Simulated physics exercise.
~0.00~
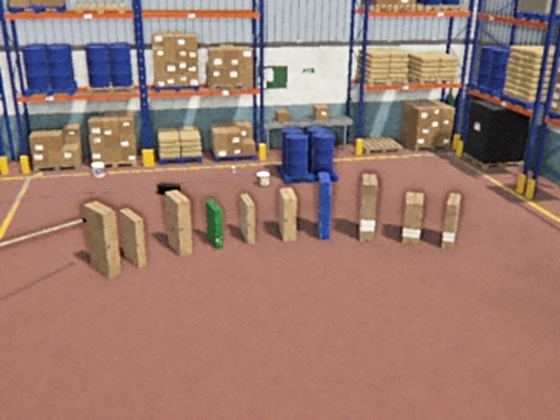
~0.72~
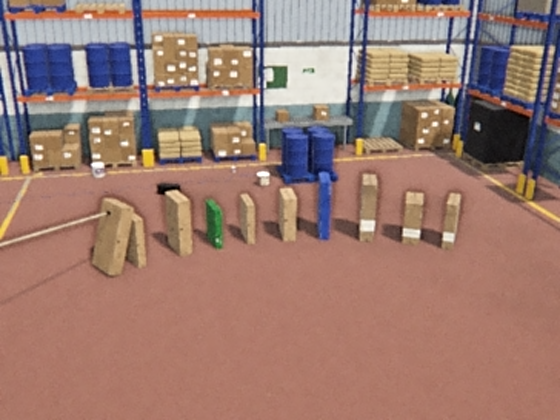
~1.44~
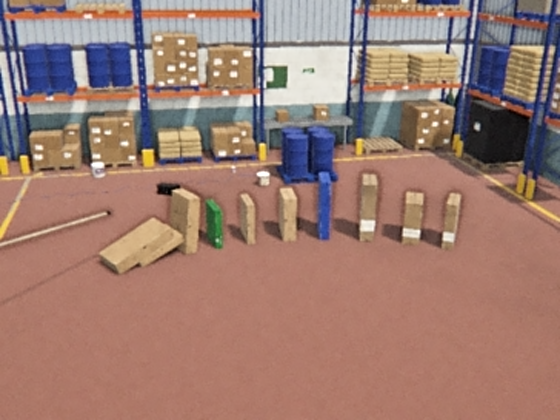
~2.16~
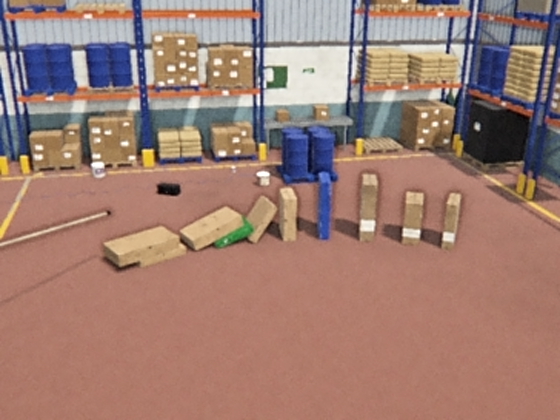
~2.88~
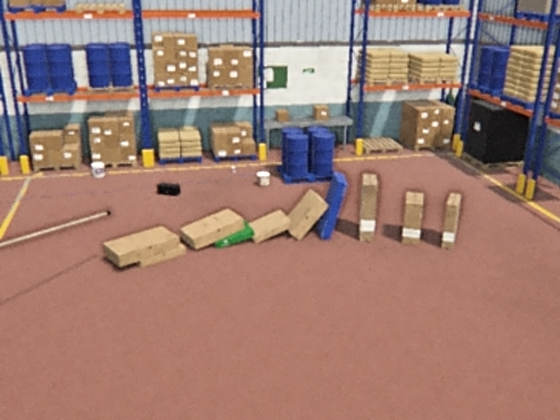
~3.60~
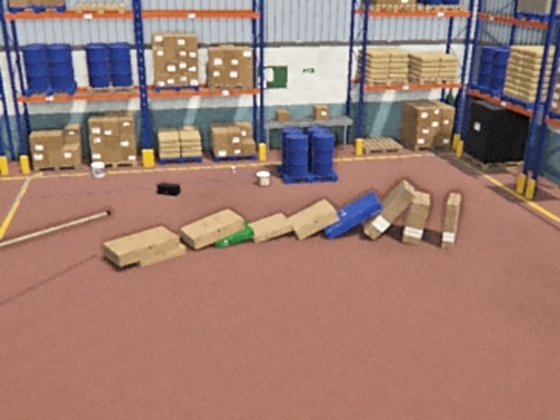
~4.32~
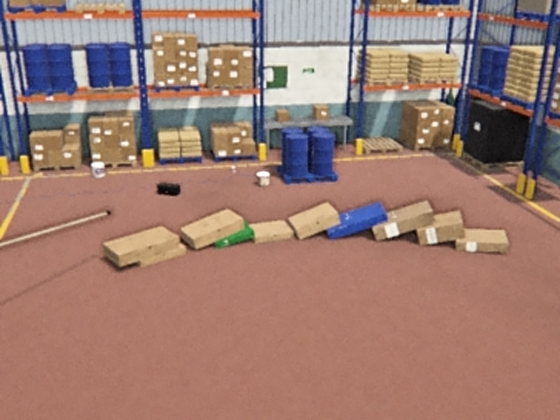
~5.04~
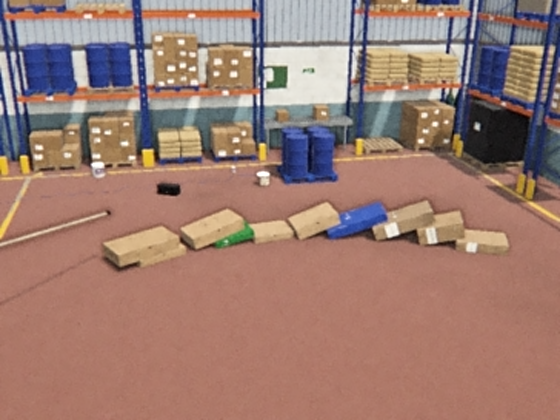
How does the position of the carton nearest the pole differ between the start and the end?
At the start the carton stands upright beside the end of the pole. By the end it is lying on its side on the floor.
